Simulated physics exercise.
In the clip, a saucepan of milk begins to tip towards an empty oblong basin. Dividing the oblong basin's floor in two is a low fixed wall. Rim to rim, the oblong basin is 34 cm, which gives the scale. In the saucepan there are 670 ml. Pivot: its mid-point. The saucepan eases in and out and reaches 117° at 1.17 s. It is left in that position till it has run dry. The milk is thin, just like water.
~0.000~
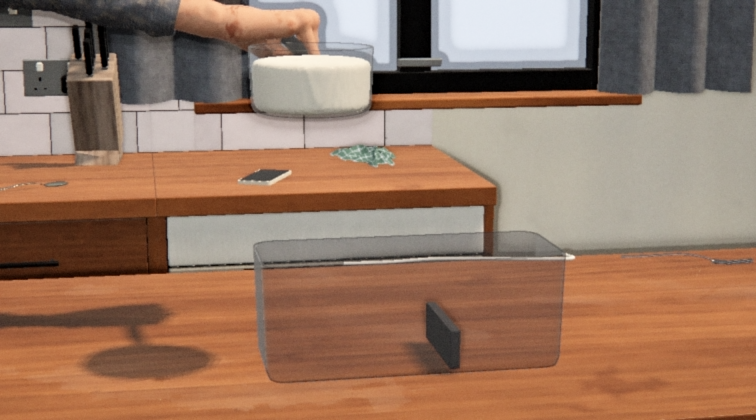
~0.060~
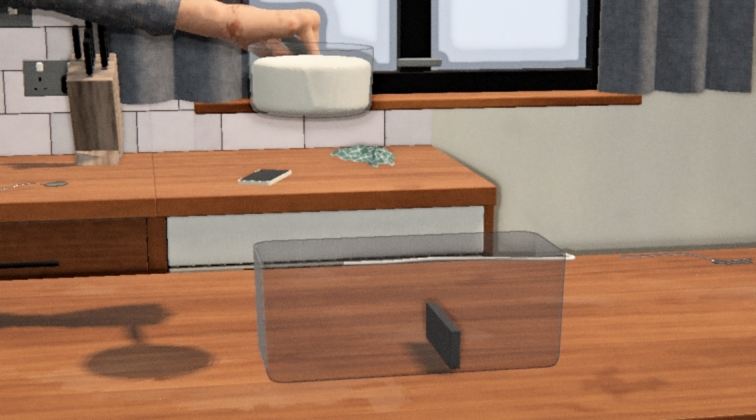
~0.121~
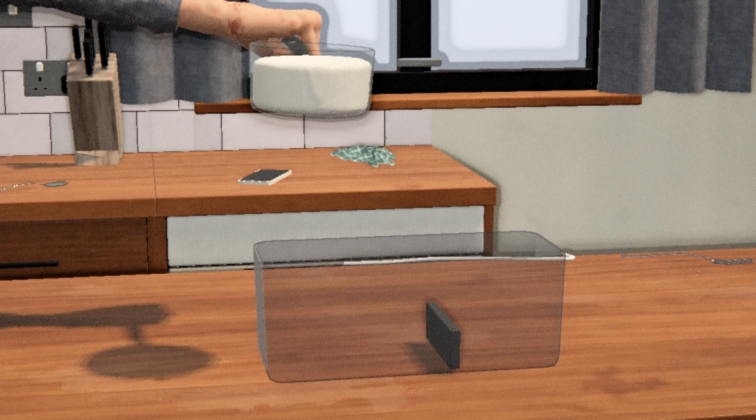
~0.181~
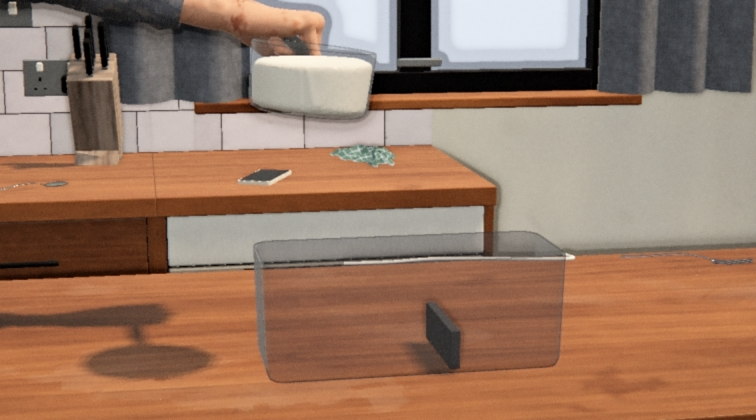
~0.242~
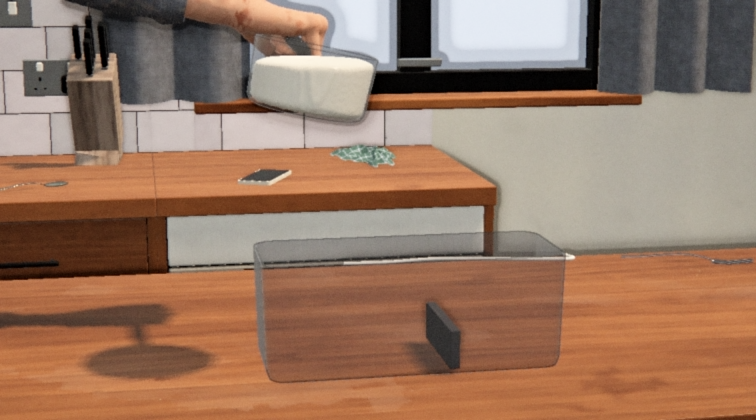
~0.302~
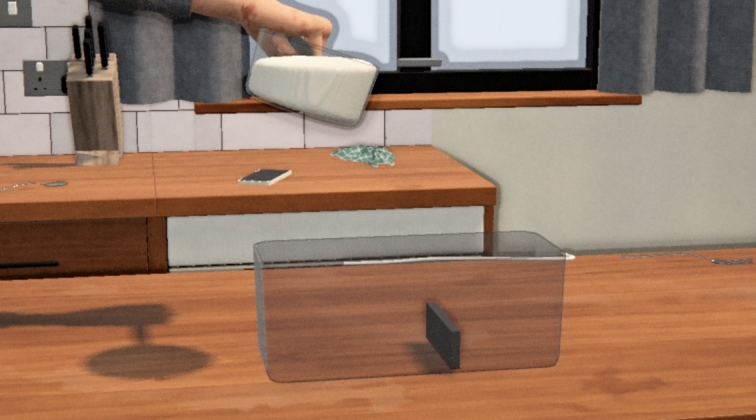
A hand reaching in from the upper left holds a clear saucepan of white milk above a wooden kitchen counter, seen from the front by a still camera. Below it sits an empty, transparent oblong basin with a small dark upright wall inside, before a knife block, grey curtains and a window. The saucepan starts level, then gradually tilts, its right side dipping while the basin stays still.
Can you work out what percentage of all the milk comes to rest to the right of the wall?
I would put it at 47 per cent.
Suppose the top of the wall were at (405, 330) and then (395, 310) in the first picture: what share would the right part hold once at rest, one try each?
Roughly 70 per cent, then 85 per cent.
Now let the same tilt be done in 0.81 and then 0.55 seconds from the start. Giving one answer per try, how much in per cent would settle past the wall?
Respectively about 35 and 20 percent.
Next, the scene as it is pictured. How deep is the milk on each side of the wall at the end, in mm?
Final reading - left some 14 mm, right some 22 mm.
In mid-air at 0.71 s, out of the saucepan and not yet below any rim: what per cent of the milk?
Around 44 percent.
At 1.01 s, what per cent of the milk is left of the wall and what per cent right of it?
I'd put the left at some 40 and the right at some 46.
After 0.71 s the tilt is 78° and 40 per cent is still to pour, 7 is left of the wall and 10 right of it.
After 1.01 s the tilt is 112° and 4 per cent is still to pour, 39 is left of the wall and 46 right of it.
After 1.33 s the tilt is 117° and 0 per cent is still to pour, 52 is left of the wall and 47 right of it.
After 1.67 s the tilt is 117° and 0 per cent is still to pour, 52 is left of the wall and 47 right of it.
In the end 52 per cent lies left of the wall, 47 right of it and 1 outside.
